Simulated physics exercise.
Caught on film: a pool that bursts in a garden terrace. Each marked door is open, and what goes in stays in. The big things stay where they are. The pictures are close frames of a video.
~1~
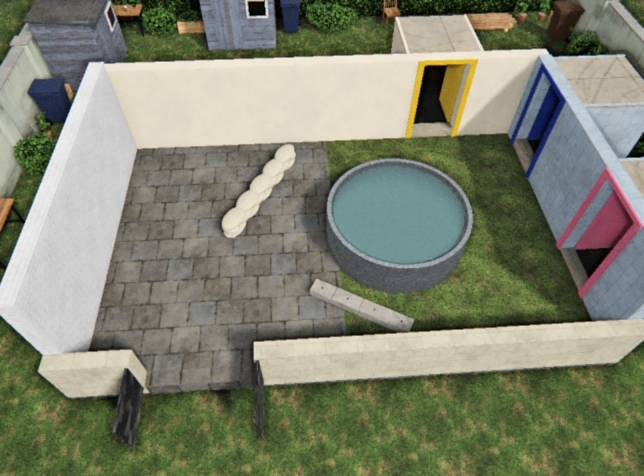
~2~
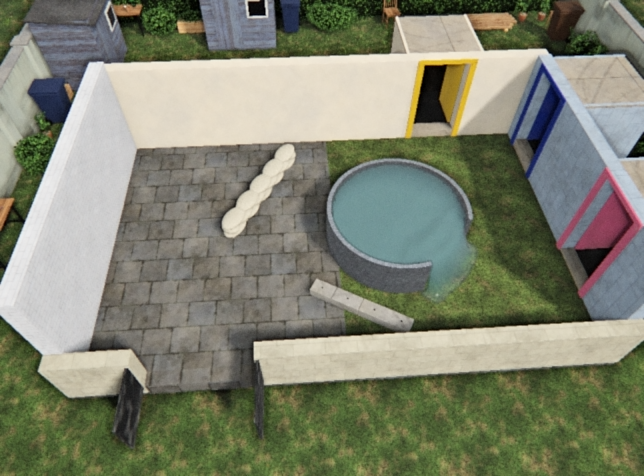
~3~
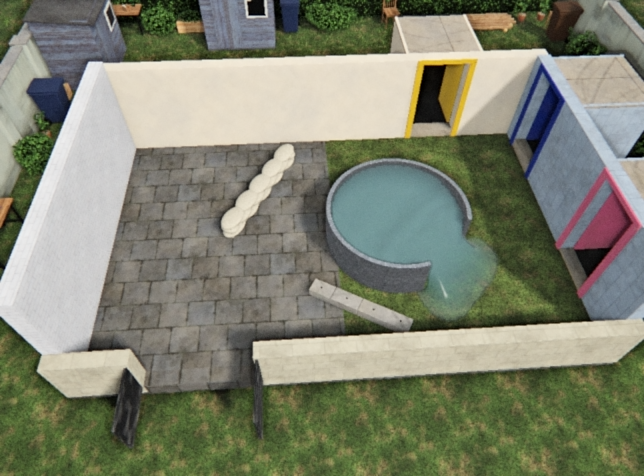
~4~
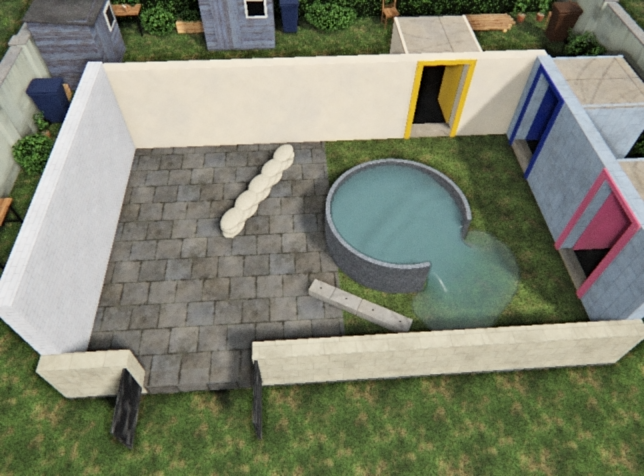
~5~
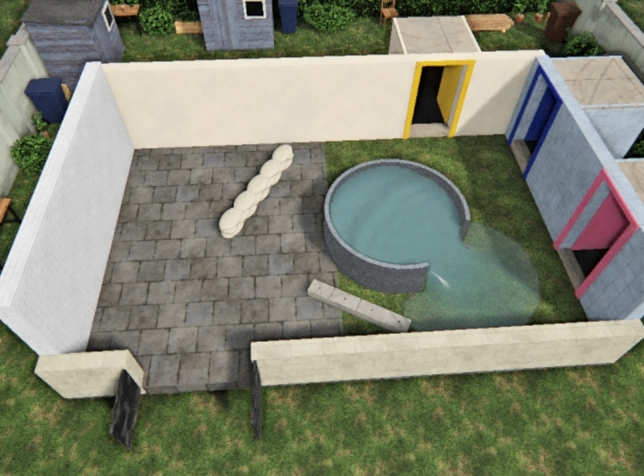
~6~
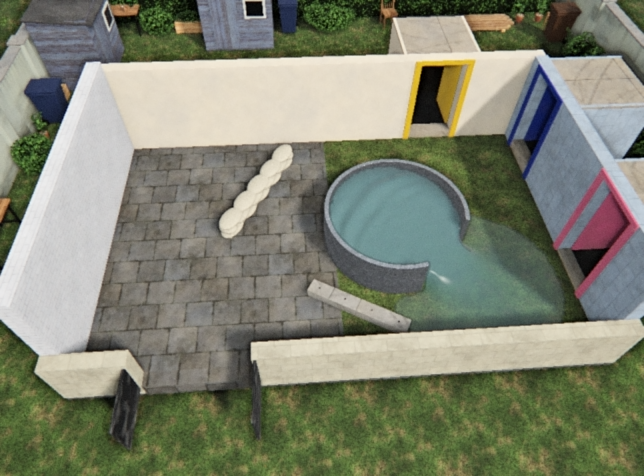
A round, grey-walled pool stands full and still on the grass beside a paved patio, inside a walled garden terrace. Its wall bursts open at the lower right and water pours through the gap, fanning out across the grass toward the low front wall and the pink-framed doorway on the right.
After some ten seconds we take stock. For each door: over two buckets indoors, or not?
One by one: The pink door takes more than that; the yellow door stays under that; the blue door stays under that.
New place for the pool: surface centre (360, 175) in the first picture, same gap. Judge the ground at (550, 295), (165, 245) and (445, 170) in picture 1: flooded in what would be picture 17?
In turn: Awash, not flooded, not flooded.
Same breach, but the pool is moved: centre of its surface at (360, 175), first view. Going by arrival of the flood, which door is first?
The pink-painted one.
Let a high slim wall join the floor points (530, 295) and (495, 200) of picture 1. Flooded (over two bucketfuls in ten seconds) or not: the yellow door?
One by one: The yellow one keeps below it.
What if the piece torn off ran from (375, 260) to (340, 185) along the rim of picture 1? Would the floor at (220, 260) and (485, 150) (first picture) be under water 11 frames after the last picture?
As listed: Covered, no water.
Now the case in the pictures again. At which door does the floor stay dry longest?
The one in yellow.
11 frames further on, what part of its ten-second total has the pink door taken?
Close to 20 %.
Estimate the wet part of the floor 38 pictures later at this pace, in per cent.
Near 65 in a hundred.
A moment on, water covers 15 % of the floor; the pink door under two buckets in, the yellow door not reached, the blue door not reached.
Next, water covers 20 % of the floor; the pink door far over two buckets in, the yellow door not reached, the blue door not reached.
Then, water covers 35 % of the floor; the pink door far over two buckets in, the yellow door not reached, the blue door wet at the sill, nothing in.
Later, water covers 65 % of the floor; the pink door far over two buckets in, the yellow door wet at the sill, nothing in, the blue door wet at the sill, nothing in.
In the end, water covers 85 % of the floor; the pink door far over two buckets in, the yellow door wet at the sill, nothing in, the blue door wet at the sill, nothing in.
